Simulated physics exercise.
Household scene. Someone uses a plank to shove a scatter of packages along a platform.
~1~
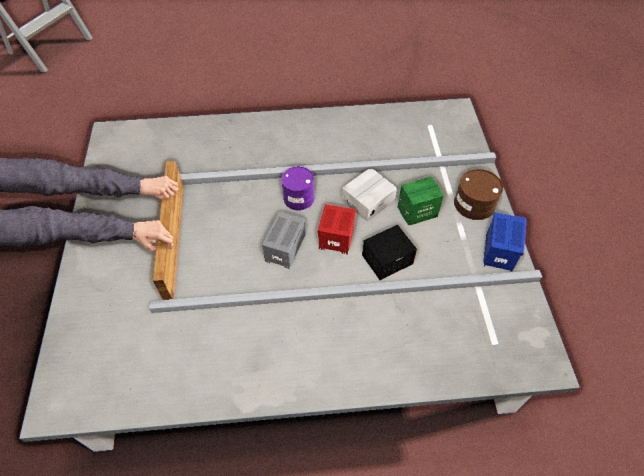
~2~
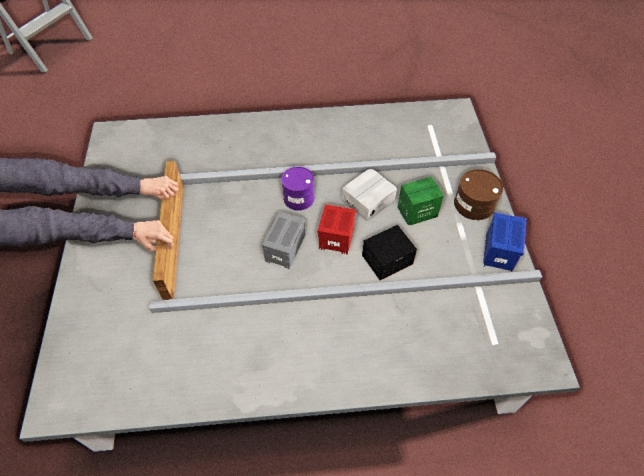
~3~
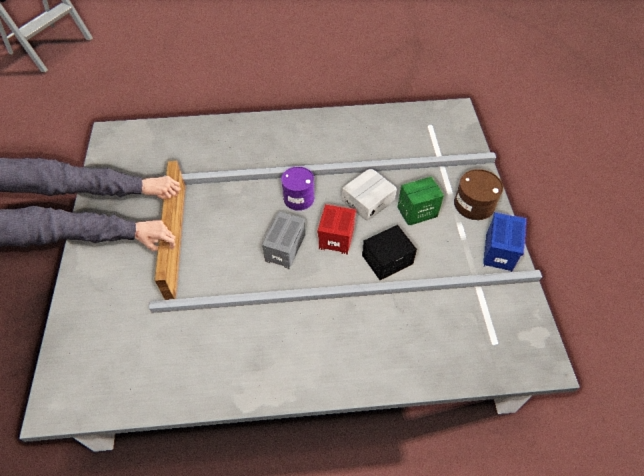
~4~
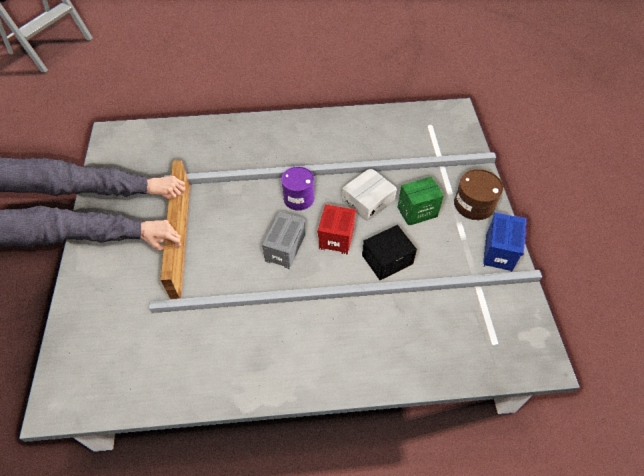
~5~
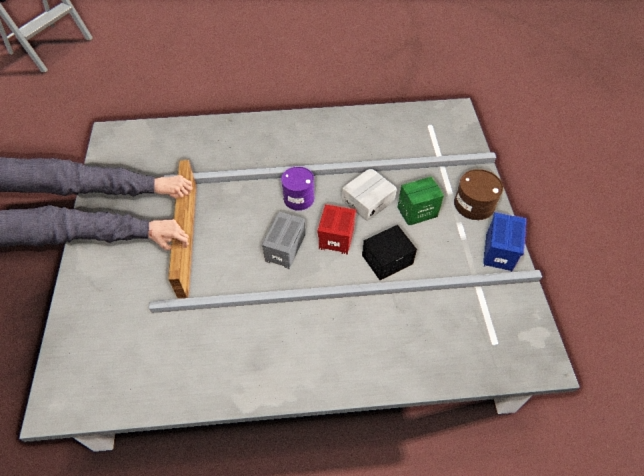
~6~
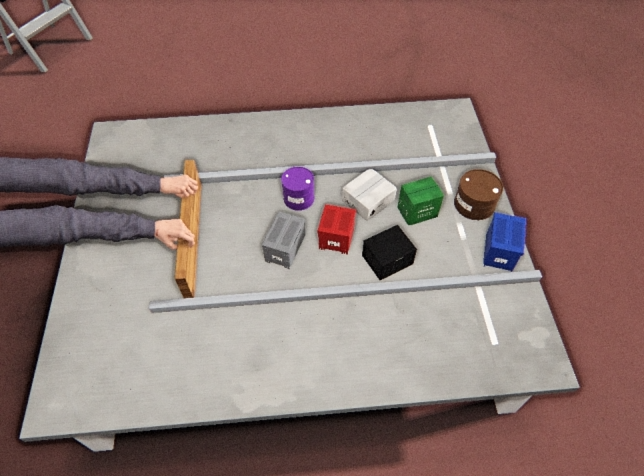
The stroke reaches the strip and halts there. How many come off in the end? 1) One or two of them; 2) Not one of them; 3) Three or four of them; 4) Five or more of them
The answer is 3.
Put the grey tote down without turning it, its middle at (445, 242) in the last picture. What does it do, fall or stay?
Started there, the object is not lost.
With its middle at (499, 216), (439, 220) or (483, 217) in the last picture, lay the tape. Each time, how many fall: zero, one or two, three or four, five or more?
Five or more; either three or four; 5 or more.
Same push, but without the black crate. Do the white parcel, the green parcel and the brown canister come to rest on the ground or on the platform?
In that case the white parcel stays where it is, the green parcel winds up down, and the brown canister winds up down.
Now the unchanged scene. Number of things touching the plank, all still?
So the total is 2.
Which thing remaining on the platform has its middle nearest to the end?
That one's the white parcel.
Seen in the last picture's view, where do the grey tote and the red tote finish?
Close to (478, 222); the other close to (506, 215).
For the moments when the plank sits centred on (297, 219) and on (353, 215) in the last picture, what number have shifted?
The counts are 3 and 6.
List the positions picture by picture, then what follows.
Blue tote (504, 242); brown canister (478, 195); green parcel (420, 201); plank (170, 228); tape (458, 219), in the first picture.
Brown canister (478, 195); purple canister (298, 189), in the second picture.
Green parcel (420, 201); black crate (389, 252), in the third picture.
Blue tote (504, 243); plank (177, 228), in the fourth picture.
Brown canister (478, 195); white parcel (369, 194), in the fifth picture.
Blue tote (504, 243); brown canister (478, 195); green parcel (420, 201); plank (190, 227); tape (458, 219), in the sixth picture.
Early on, none off yet; blue tote at rest near (504, 243); brown canister at rest near (478, 195); green parcel at rest near (420, 201).
Finally, the number that fall off is three or four; lost, green parcel, brown canister and blue tote.
